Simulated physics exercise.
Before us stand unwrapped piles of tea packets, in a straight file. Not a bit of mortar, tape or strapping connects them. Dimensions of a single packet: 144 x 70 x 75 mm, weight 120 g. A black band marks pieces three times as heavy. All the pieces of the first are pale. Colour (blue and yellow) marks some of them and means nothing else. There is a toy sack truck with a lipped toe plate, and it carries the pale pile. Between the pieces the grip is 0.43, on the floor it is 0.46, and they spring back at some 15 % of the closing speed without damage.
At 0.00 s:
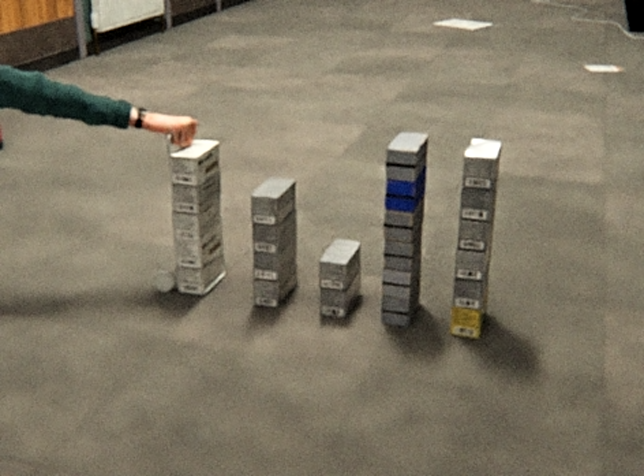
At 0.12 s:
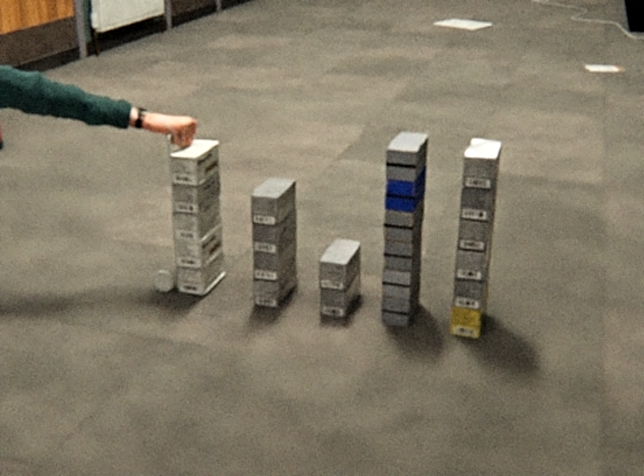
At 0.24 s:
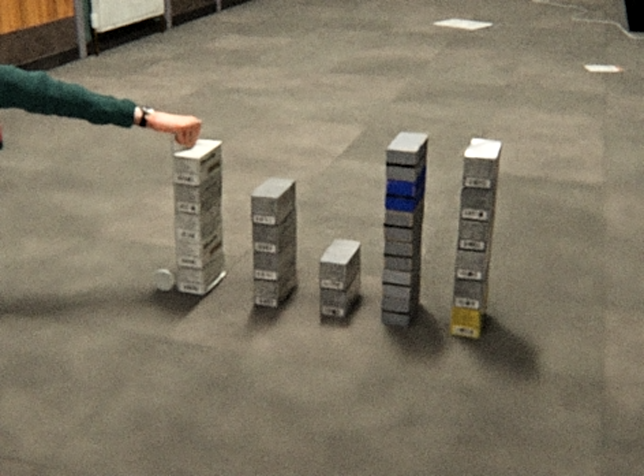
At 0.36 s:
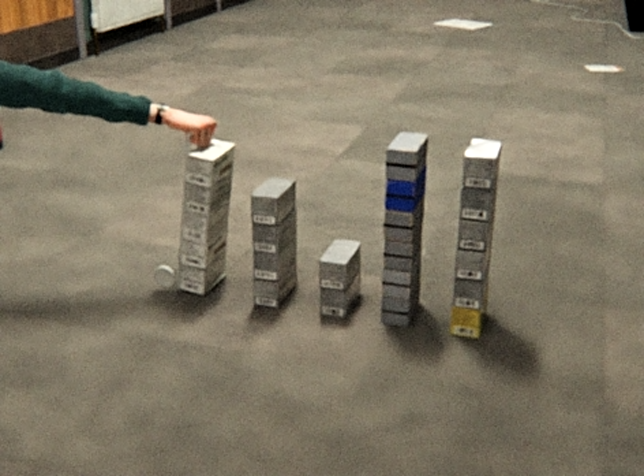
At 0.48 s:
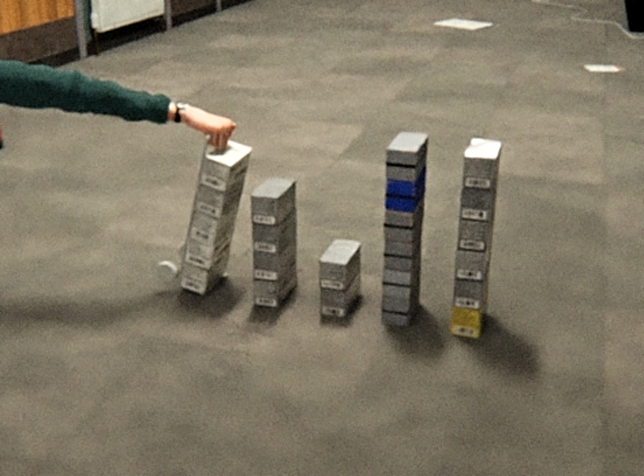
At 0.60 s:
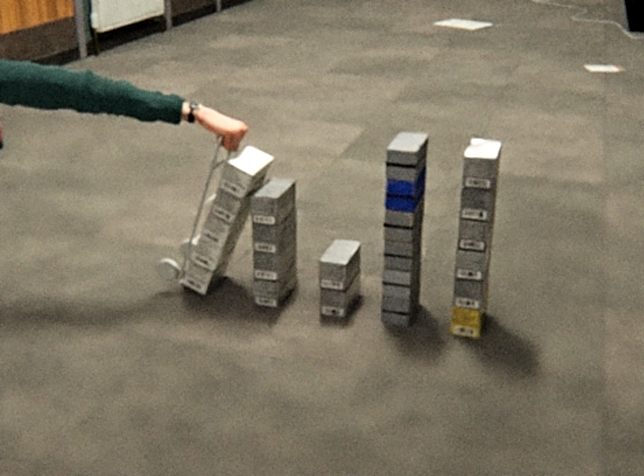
At the start, a hand rests atop the leftmost of five stacks of small blocks, a pale one on a small wheeled truck. The hand moves right, tilting truck and stack rightward, slightly and then steeply, until the pale blocks lean beyond the frame toward the shorter grey stack, while the others stay still.
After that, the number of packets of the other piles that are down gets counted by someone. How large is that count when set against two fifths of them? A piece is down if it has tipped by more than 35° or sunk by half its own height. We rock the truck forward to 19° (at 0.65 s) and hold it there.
The count ends up below two fifths.
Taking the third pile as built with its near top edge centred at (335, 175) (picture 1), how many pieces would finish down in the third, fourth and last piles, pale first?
In that case third 5, fourth 6, last 5.
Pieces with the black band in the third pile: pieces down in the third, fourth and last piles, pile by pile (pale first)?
Count down, pile by pile - third 0, fourth 0, last 0.
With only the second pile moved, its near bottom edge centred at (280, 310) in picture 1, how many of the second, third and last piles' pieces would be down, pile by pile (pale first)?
Second 4, third 0, last 0 down.
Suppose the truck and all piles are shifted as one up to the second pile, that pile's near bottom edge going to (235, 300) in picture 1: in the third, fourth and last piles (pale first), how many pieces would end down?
Third 0, fourth 0, last 0.
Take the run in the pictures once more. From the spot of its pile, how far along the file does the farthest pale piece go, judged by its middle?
Some 34 cm.
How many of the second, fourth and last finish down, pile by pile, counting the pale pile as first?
The second pile gives 4, the fourth 0, the last 0.
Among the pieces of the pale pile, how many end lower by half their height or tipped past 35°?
I count 5 pale pieces.
After 0.74 s, 0 of the pale pile down; none of the 18 other packets down, 4 disturbed.
After 0.92 s, 5 of the pale pile down; none of the 18 other packets down, 4 disturbed.
After 1.08 s, 5 of the pale pile down; 3 of the 18 other packets down.
At rest (1.7 s), 5 of the pale pile down; 4 of the 18 other packets down; blue packet unmoved; yellow packet unmoved. That is 22 per cent. As the last picture would show them, middles, blue packet near (407, 187), yellow packet near (470, 309).
